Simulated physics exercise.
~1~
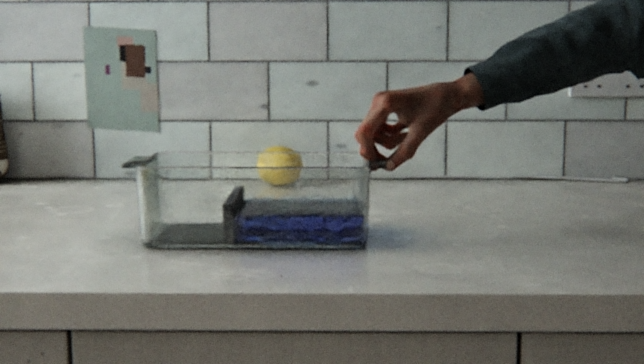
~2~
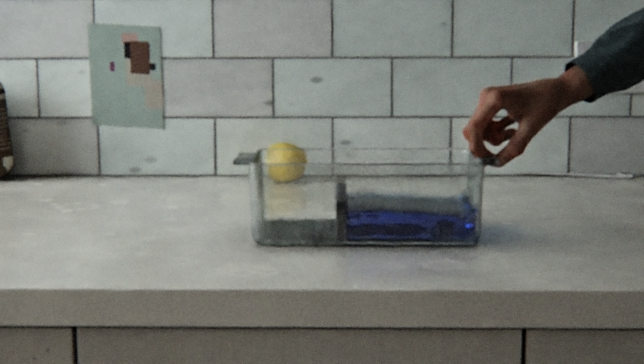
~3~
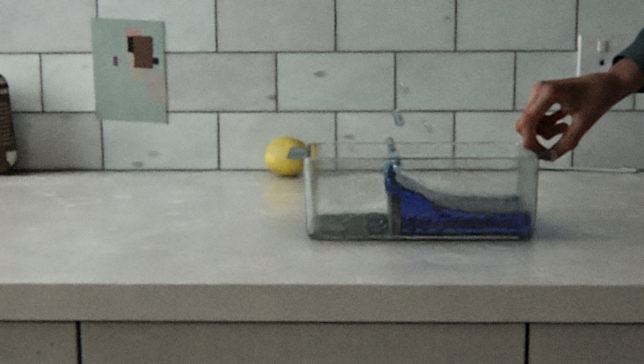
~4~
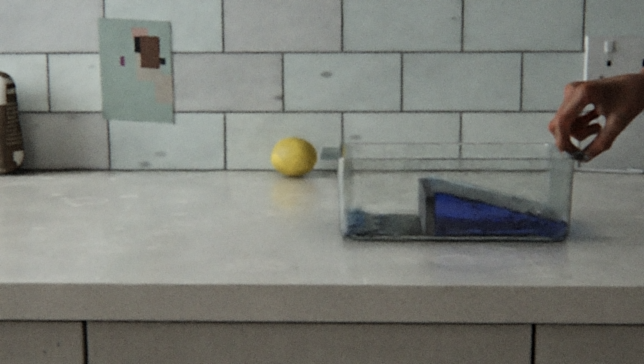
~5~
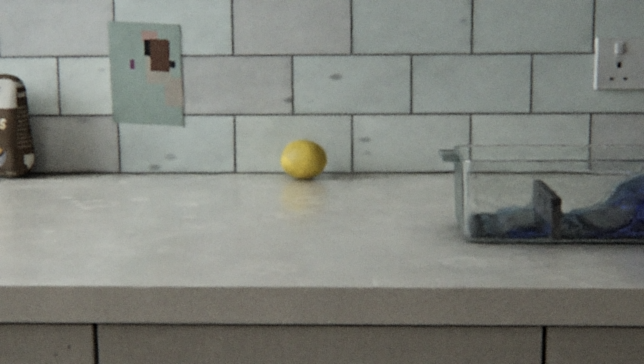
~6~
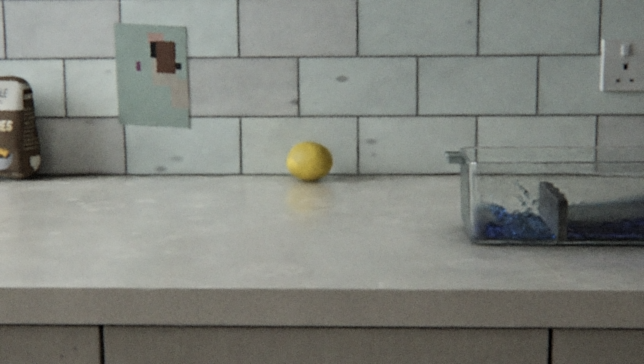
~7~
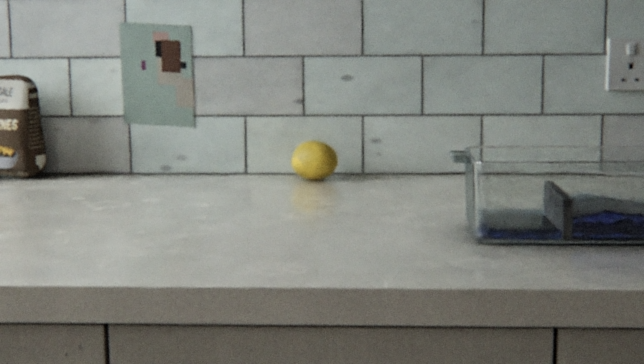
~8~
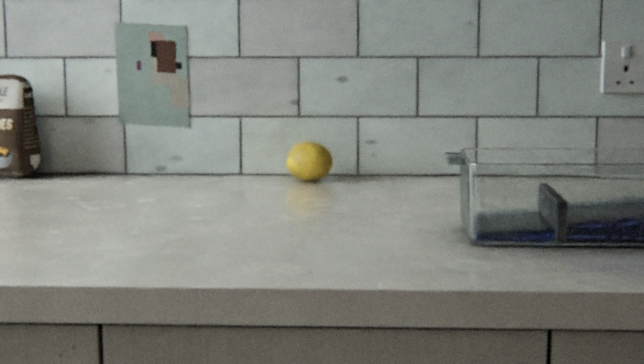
The clip shows a hand pulling a clear container of blue liquid rightward along a counter, past a yellow lemon. The liquid tilts and sloshes over the low divider, and the container ends at the right edge with liquid settled on both sides.
